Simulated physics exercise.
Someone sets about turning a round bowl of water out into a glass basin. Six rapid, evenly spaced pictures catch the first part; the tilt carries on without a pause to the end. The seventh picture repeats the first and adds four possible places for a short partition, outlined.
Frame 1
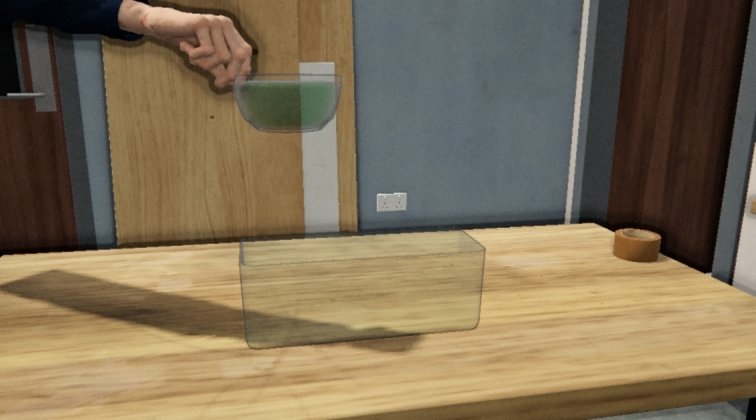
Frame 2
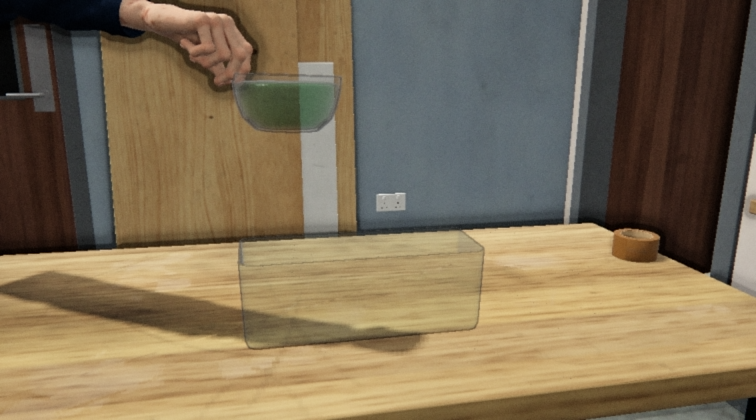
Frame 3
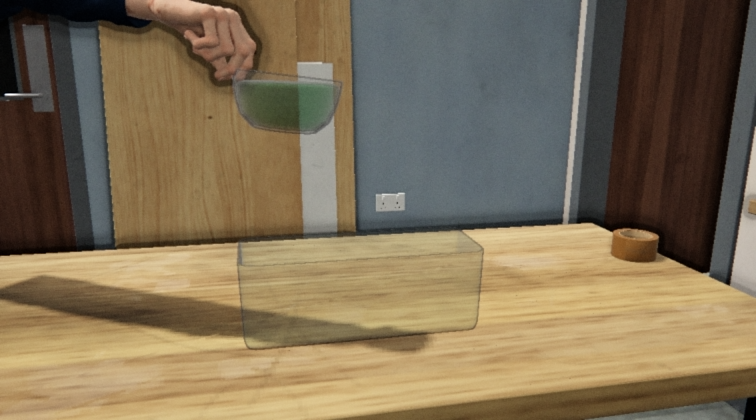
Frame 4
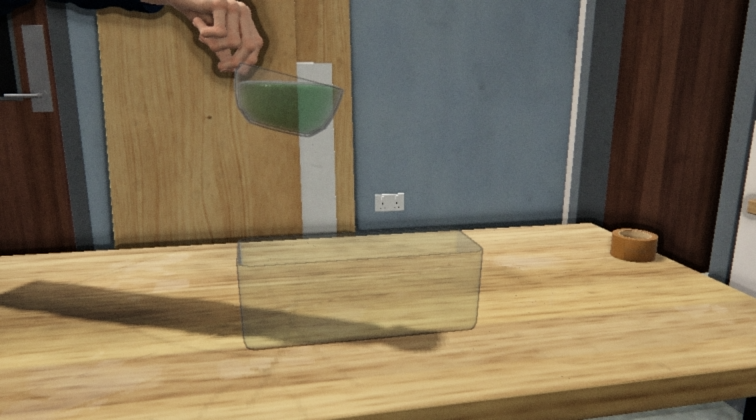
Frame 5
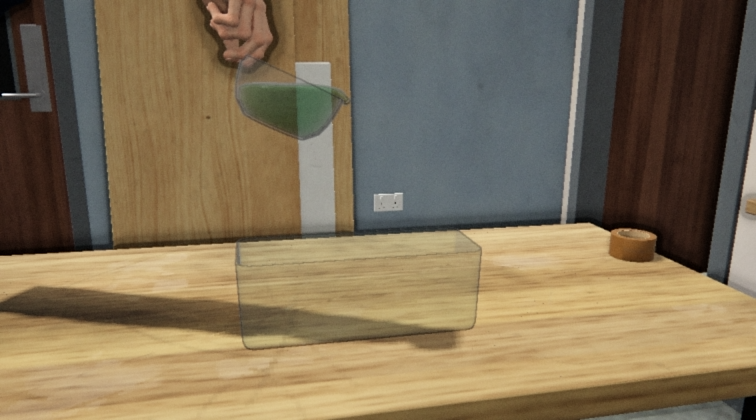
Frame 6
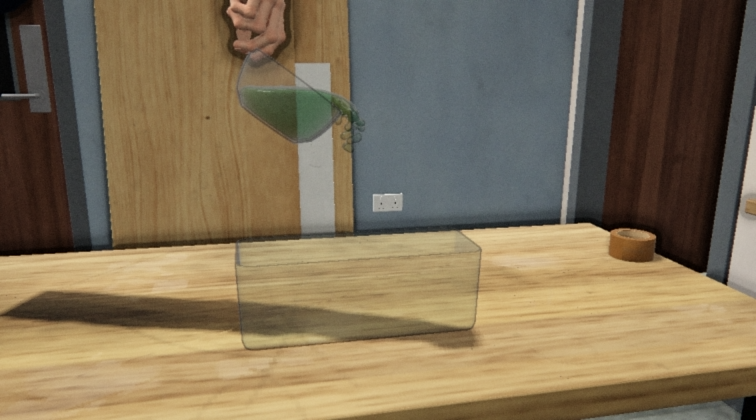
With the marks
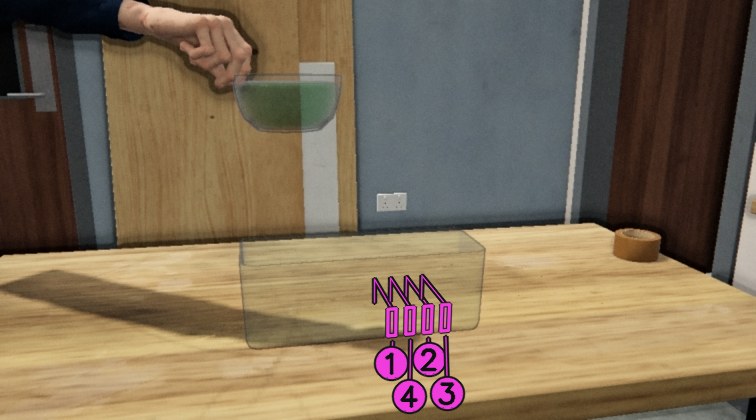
A hand held a clear round bowl of green liquid above an empty glass basin on a wooden table, then tilted it to the right until some liquid ran over the lip.
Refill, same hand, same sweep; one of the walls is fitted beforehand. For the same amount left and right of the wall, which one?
4 beats the others.
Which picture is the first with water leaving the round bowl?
In picture 5.
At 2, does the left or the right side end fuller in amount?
The left one.
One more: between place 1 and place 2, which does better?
Place 1.
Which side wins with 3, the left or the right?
The left side.
On the marked copy, 1 at (392, 341); 2 at (428, 338); 3 at (445, 336); 4 at (410, 340).
If 1 is chosen, about 31 % ends left of the wall and 68 % right of it.
If 2 is chosen, about 83 % ends left of the wall and 16 % right of it.
If 3 is chosen, about 90 % ends left of the wall and 9 % right of it.
If 4 is chosen, about 51 % ends left of the wall and 47 % right of it.
